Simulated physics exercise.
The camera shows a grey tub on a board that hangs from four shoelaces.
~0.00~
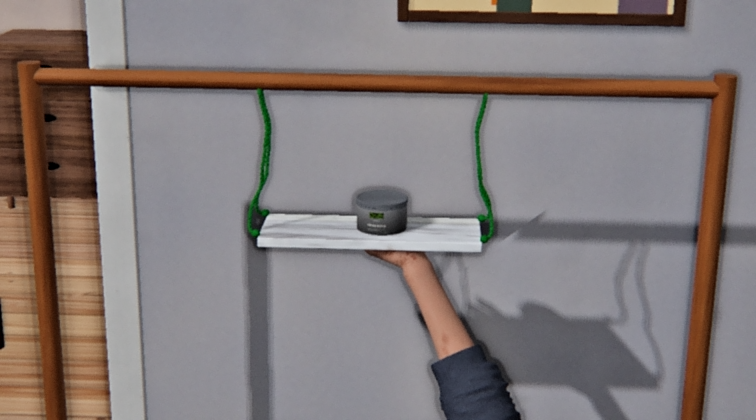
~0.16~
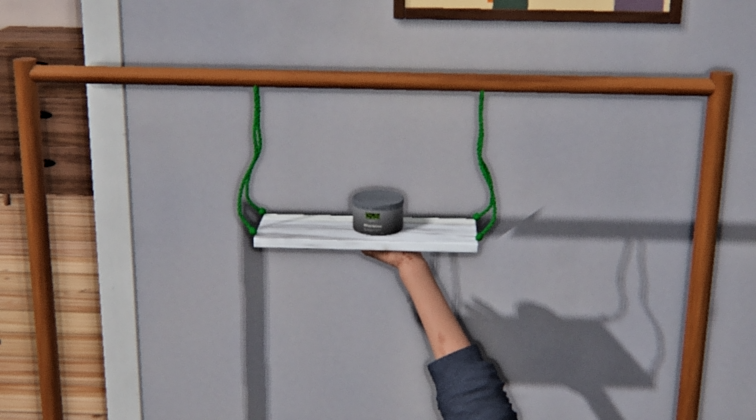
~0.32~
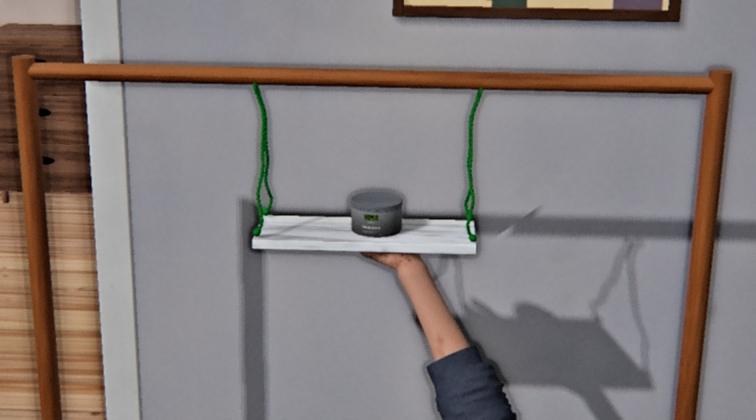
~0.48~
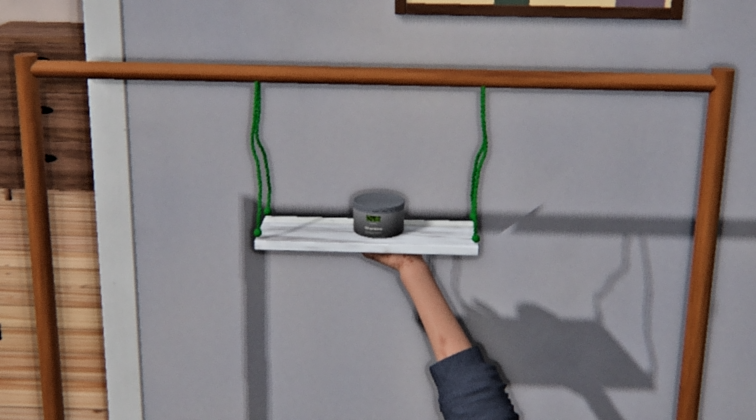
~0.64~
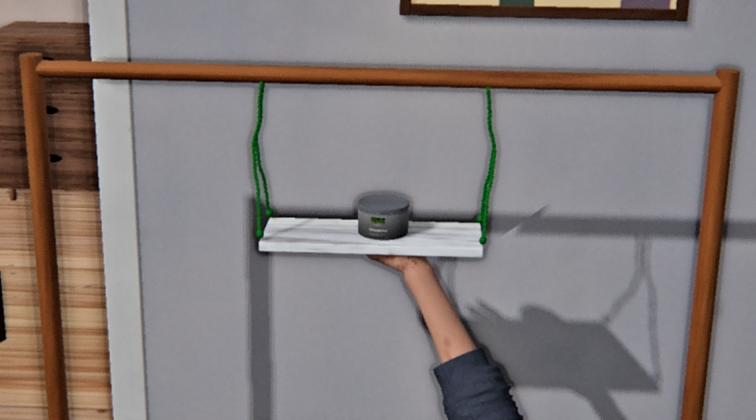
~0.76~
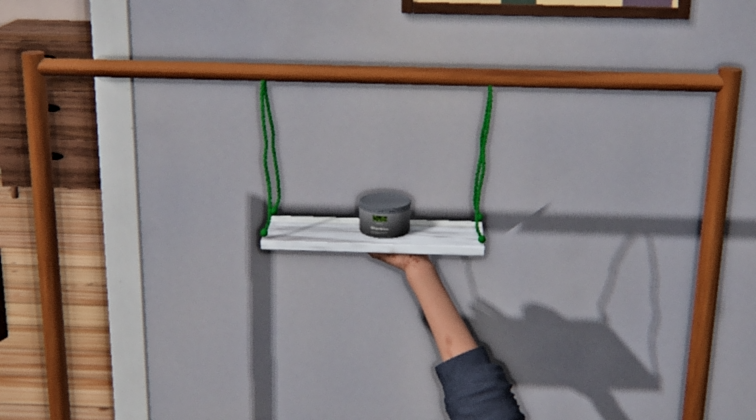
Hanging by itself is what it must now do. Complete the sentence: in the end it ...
In the end it is still on the board.
Around 0.98 s, board level; tub on the board near (385, 217).
Around 1.26 s, board level; tub on the board near (385, 219).
Finally, board level; tub on the board near (385, 219). The grey tub stays on the board.
